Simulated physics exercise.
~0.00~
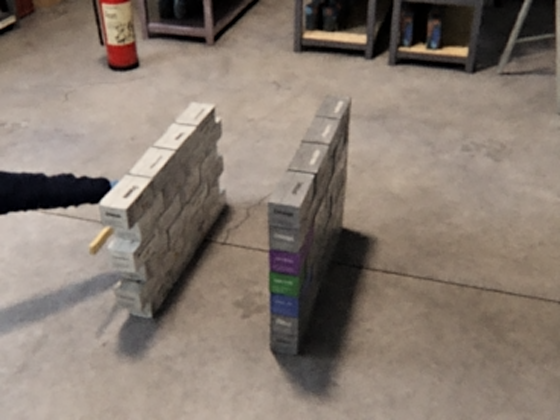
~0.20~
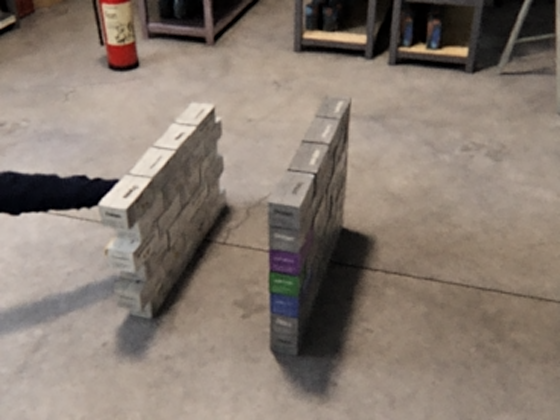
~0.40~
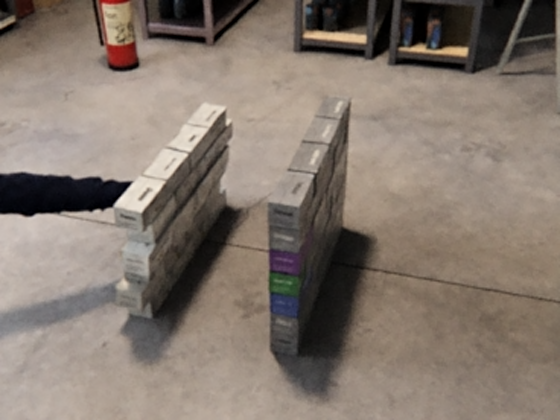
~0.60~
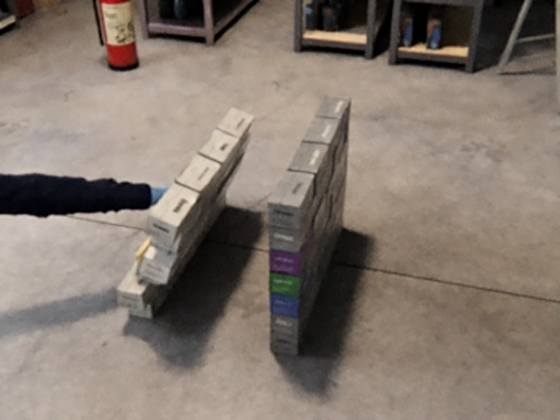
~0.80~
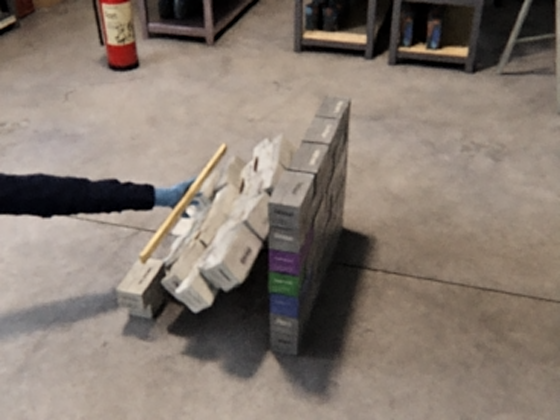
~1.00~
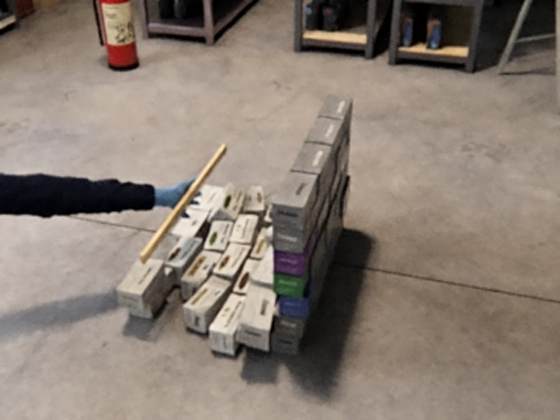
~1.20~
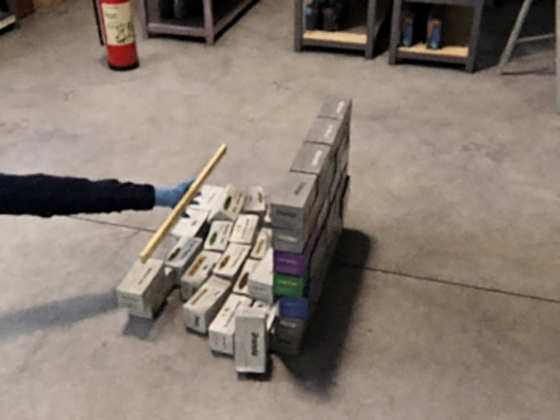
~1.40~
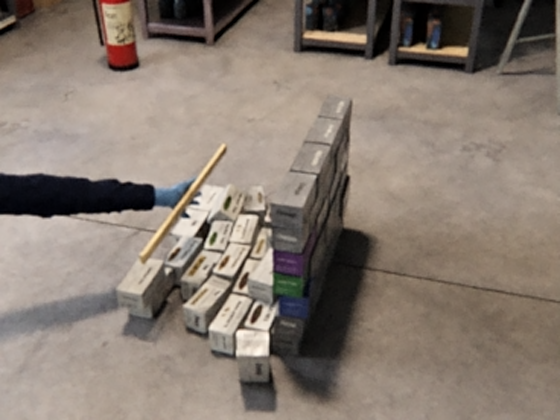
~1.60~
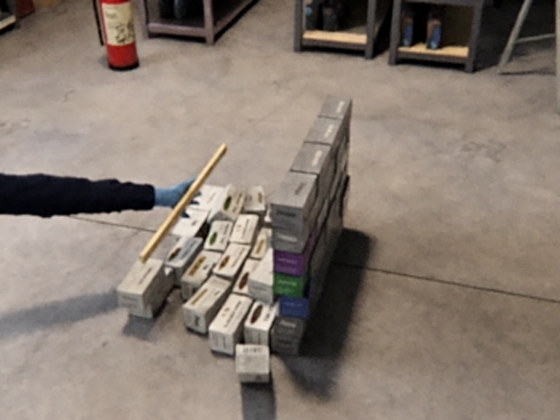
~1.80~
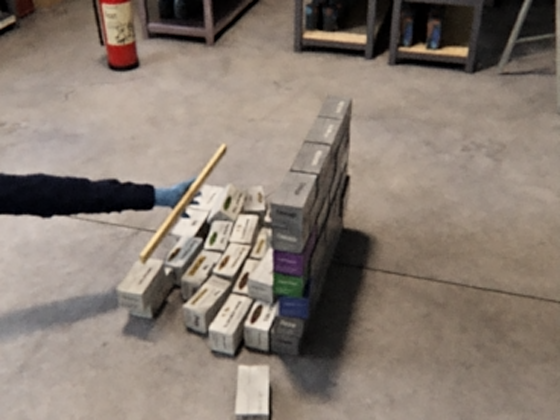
On a concrete workshop floor, a gloved hand pushes a wooden batten against a pale wall of stacked packets, which leans right and collapses in a heap against a darker wall that stays standing, while one pale packet tumbles toward the front and settles apart.
